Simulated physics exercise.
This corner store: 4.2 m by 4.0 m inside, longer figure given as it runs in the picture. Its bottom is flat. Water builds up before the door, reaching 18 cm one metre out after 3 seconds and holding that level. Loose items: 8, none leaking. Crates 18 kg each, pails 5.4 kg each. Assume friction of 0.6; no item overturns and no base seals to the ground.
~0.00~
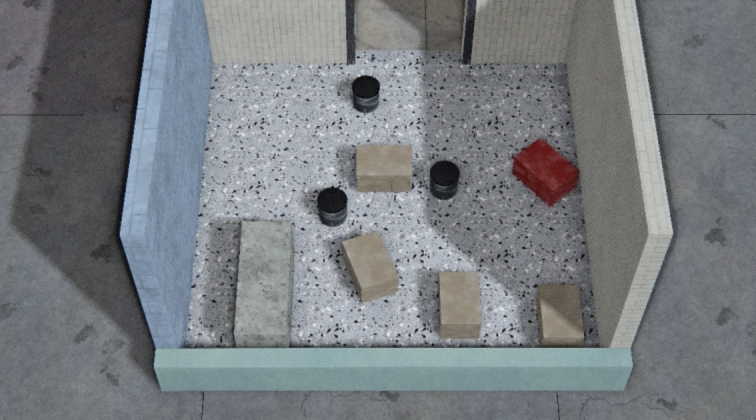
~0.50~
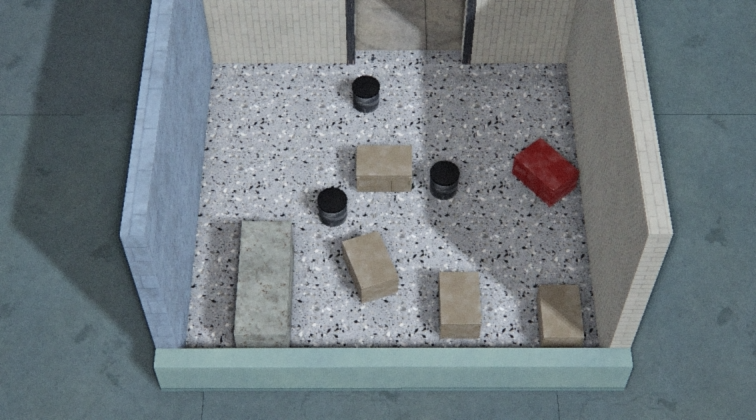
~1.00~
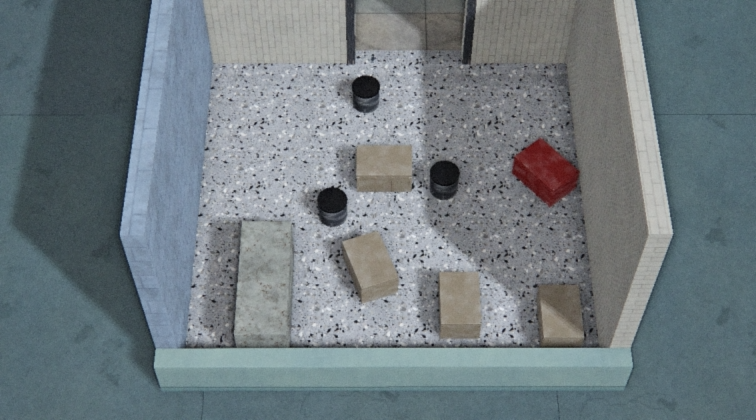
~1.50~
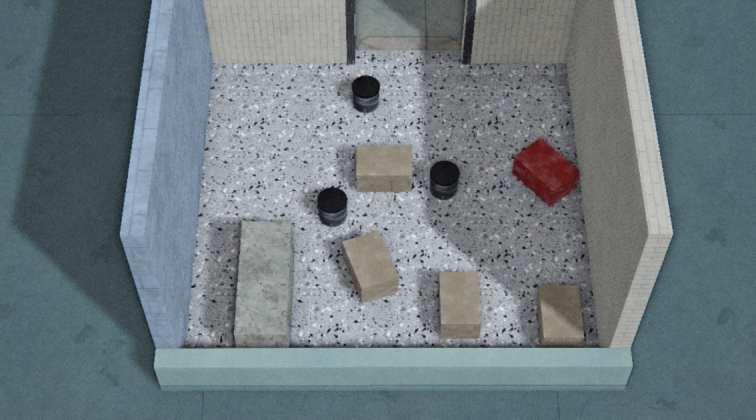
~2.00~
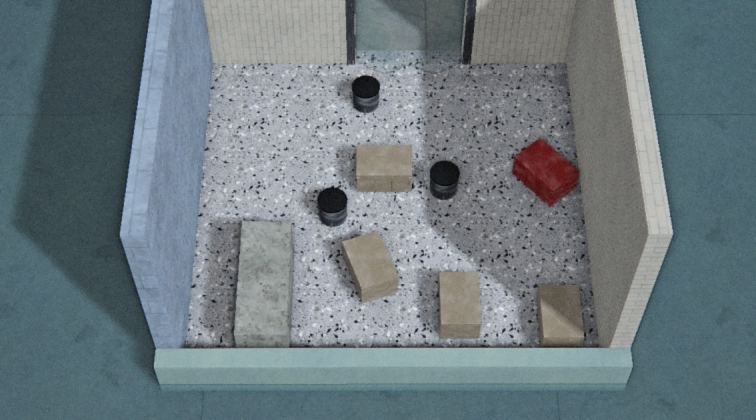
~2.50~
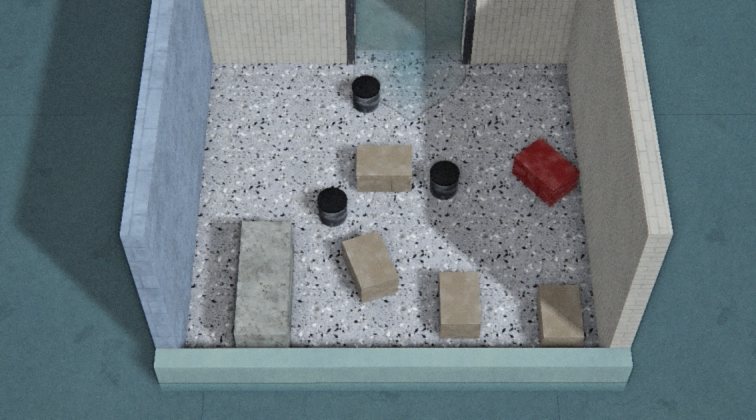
Corner store with crates and black pails, water spreading outside then entering through the doorway at the back, the items staying still.
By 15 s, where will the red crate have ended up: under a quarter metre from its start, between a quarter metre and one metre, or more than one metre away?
It ends up well off.
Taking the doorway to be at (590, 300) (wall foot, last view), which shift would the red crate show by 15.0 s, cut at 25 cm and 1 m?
In that case the red crate moves a short way.
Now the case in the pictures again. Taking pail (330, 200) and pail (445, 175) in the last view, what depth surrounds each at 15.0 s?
I'd estimate 13 cm for the first and 13 cm for the second.
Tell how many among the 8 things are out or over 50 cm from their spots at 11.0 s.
The count is 5.
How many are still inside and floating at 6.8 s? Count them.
I count 0.
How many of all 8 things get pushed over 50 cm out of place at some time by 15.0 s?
The count comes to 8.
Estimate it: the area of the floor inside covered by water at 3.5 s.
Near 3.0 m2 in all.
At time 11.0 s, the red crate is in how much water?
I'd say around 8 cm.
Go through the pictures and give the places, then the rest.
The red crate at (547, 164), on the bottom; 0.0 m2 under water; 0 of 8 have shifted, in the first picture.
The red crate at (547, 164) rests on the ground; water covers 0.0 m2; 0 of 8 have shifted, in the second picture.
The red crate at (547, 164), on the bottom; water covers 0.0 m2; 0 of 8 have shifted, in the third picture.
The red crate at (547, 164) rests on the ground; water covers 0.0 m2; 0 of 8 have shifted, in the fourth picture.
The red crate at (547, 164), on the bottom; 0.1 m2 under water; 0 of 8 have shifted, in the fifth picture.
The red crate at (547, 164) rests on the ground; water covers 0.7 m2; 0 of 8 have shifted, in the sixth picture.
After 3.5 s the red crate is near (547, 164), 0.0 m from its start, aground; 0 afloat.
After 6.8 s the red crate is near (547, 164), 0.0 m from its start, aground; 0 afloat.
After 11.0 s the red crate is near (549, 149), 0.2 m from its start, afloat; 7 afloat.
After 15.0 s the red crate is near (507, 68), 1.4 m from its start, afloat; 8 afloat.
